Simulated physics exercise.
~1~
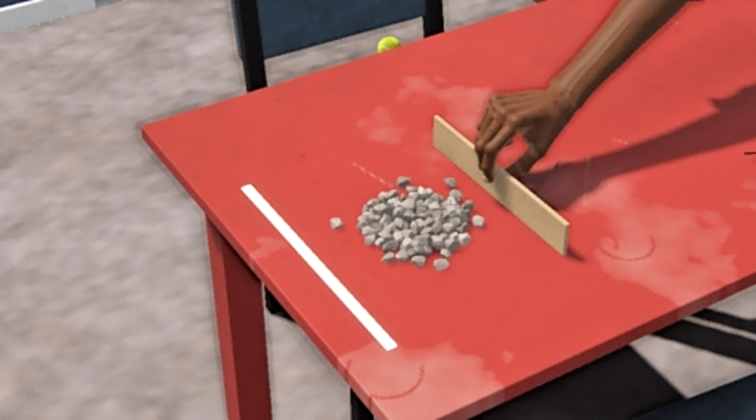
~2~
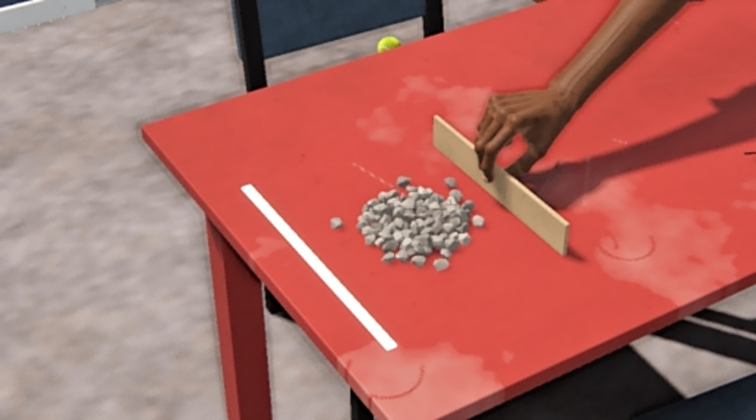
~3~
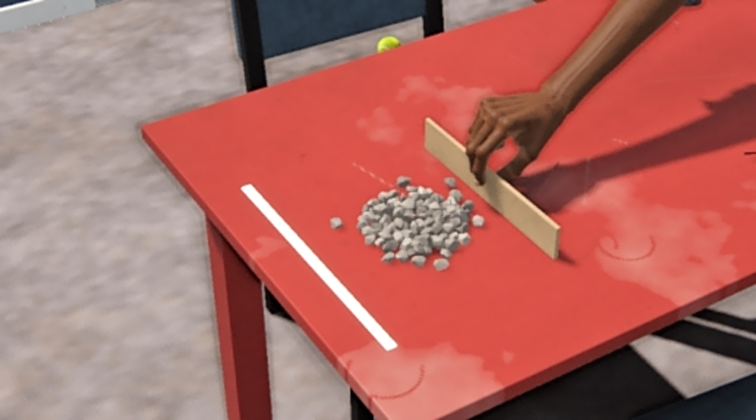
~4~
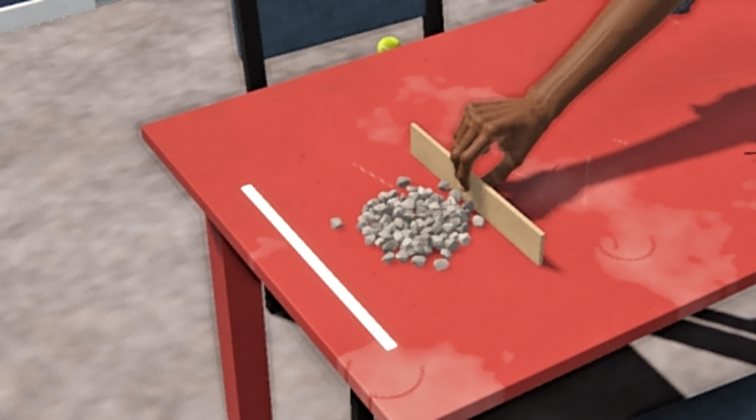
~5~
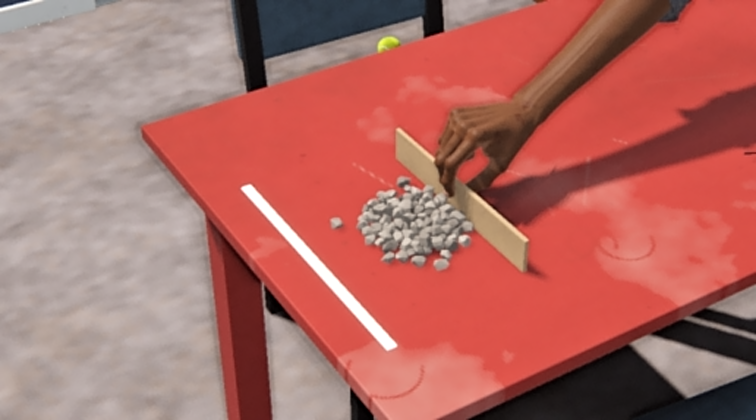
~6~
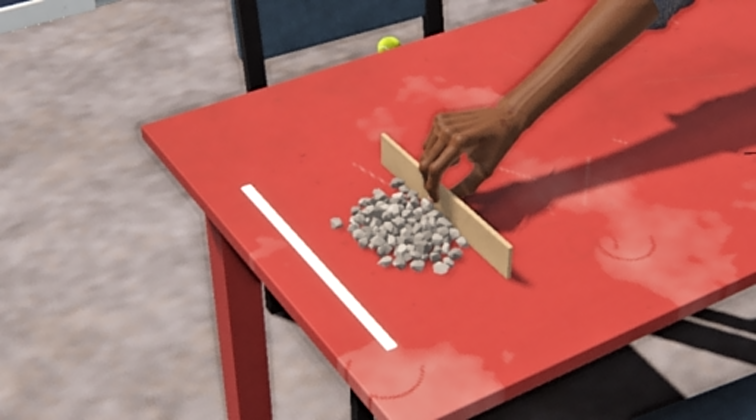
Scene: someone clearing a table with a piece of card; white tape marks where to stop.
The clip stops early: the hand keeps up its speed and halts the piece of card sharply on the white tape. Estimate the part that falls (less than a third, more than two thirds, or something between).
Falls between the thirds.
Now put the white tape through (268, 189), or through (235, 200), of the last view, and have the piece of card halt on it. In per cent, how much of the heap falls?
First some 20, then 70 per cent.
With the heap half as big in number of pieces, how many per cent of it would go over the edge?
It should be about 20 percent.
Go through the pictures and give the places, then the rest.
In the first frame, piece of card at (557, 231), at rest; white tape at (253, 194), about a palm's width from the edge; edge at (273, 282); the heap at (411, 219), bits of gravel.
In the second frame, piece of card at (556, 231), at rest.
In the third frame, piece of card at (548, 235); the heap at (411, 219).
In the fourth frame, piece of card at (532, 241).
In the fifth frame, piece of card at (516, 247); the heap at (411, 219), about a quarter pushed along.
In the sixth frame, piece of card at (501, 254); white tape at (253, 194); edge at (273, 282); the heap at (409, 230), nearly all pushed along.
Soon after the last picture, piece of card still moving, near (377, 211); heap all on the table, its front near (312, 272).
A little later, piece of card stopped at the white tape; heap about a third over the edge.
Later still, piece of card stopped at the white tape; heap about half over the edge.
At rest, piece of card stopped at the white tape; heap about half over the edge.
